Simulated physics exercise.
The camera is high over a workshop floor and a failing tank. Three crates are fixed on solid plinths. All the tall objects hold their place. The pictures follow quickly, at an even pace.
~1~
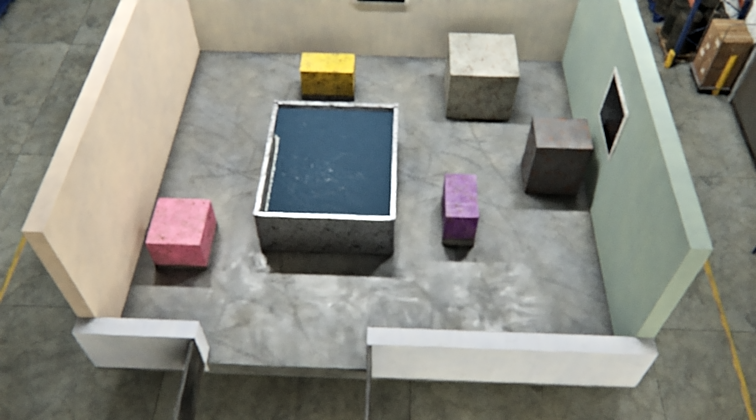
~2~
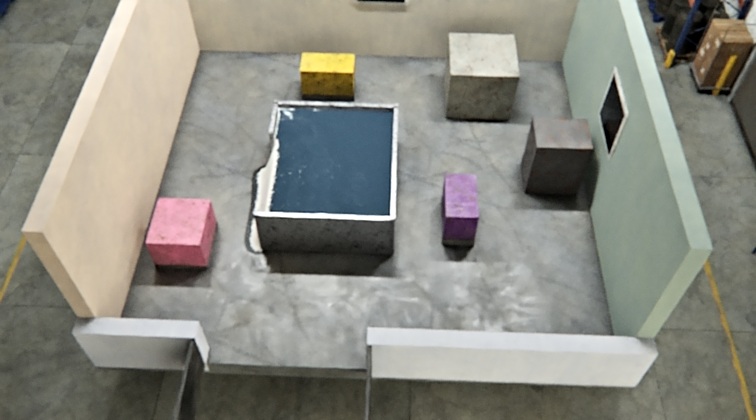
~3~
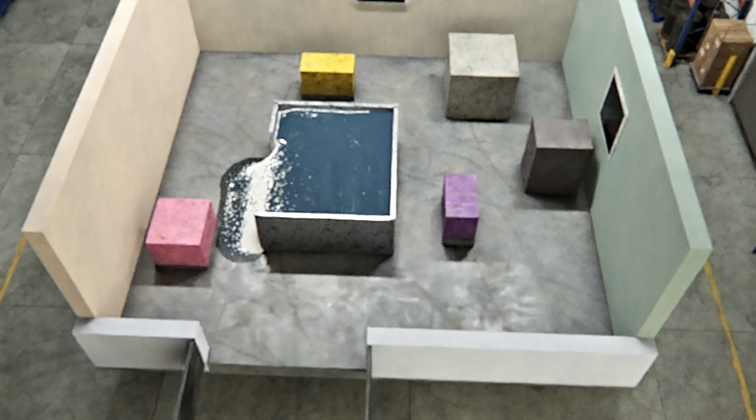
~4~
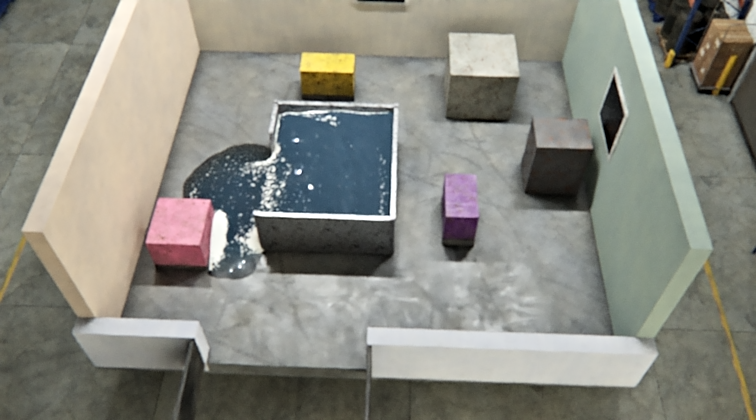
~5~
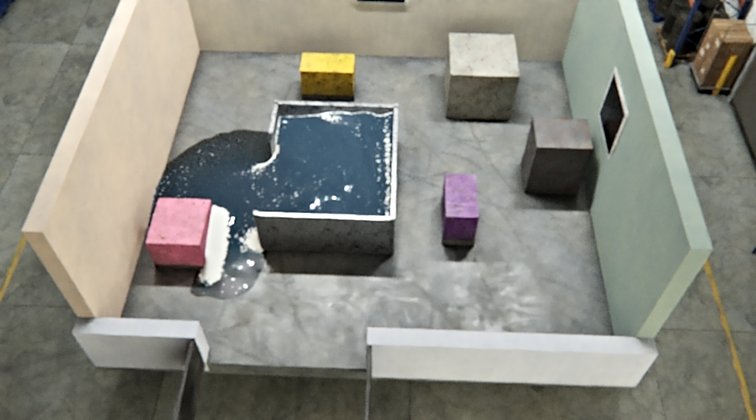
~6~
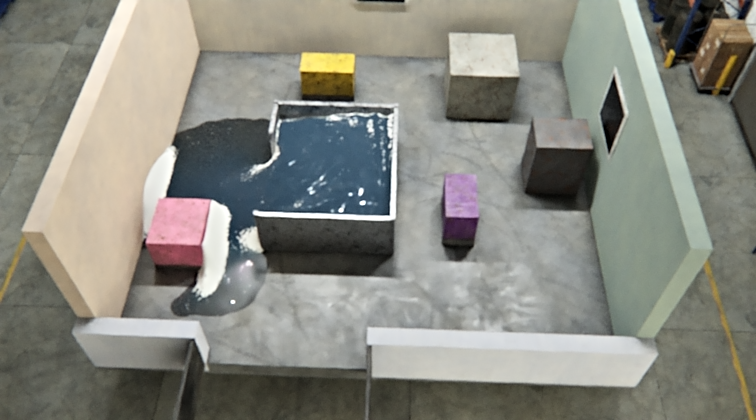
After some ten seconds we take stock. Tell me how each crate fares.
One by one: The yellow crate is soaked; the pink crate is soaked; the purple crate keeps dry.
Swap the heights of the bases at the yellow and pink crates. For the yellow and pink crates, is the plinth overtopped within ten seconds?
My reading: Yellow crate ends up wet; pink crate is soaked.
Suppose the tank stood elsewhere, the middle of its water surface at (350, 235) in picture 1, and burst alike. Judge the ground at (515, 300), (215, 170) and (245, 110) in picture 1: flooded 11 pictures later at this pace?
In that order: Clear, flooded, wet.
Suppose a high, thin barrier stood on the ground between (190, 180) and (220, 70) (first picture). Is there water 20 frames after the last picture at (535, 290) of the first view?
Verdict: Dry.
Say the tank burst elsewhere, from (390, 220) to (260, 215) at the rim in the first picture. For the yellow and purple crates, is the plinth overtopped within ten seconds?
Then: Yellow keeps dry; purple escapes it.
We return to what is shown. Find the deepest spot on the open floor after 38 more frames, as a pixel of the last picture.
Close to (556, 67).
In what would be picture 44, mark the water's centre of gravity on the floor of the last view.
Roughly at (311, 168).
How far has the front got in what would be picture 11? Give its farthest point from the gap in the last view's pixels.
Close to (193, 74).
A moment on, water covers 25 % of the floor; the yellow crate not reached, the pink crate water round its plinth, the purple crate not reached.
Next, water covers 35 % of the floor; the yellow crate not reached, the pink crate water round its plinth, the purple crate not reached.
Then, water covers 45 % of the floor; the yellow crate water round its plinth, the pink crate water round its plinth, the purple crate not reached.
Later, water covers 85 % of the floor; the yellow crate water round its plinth, the pink crate water round its plinth, the purple crate water round its plinth.
In the end, water covers 100 % of the floor; the yellow crate was topped, the pink crate was topped, the purple crate stayed above the water.
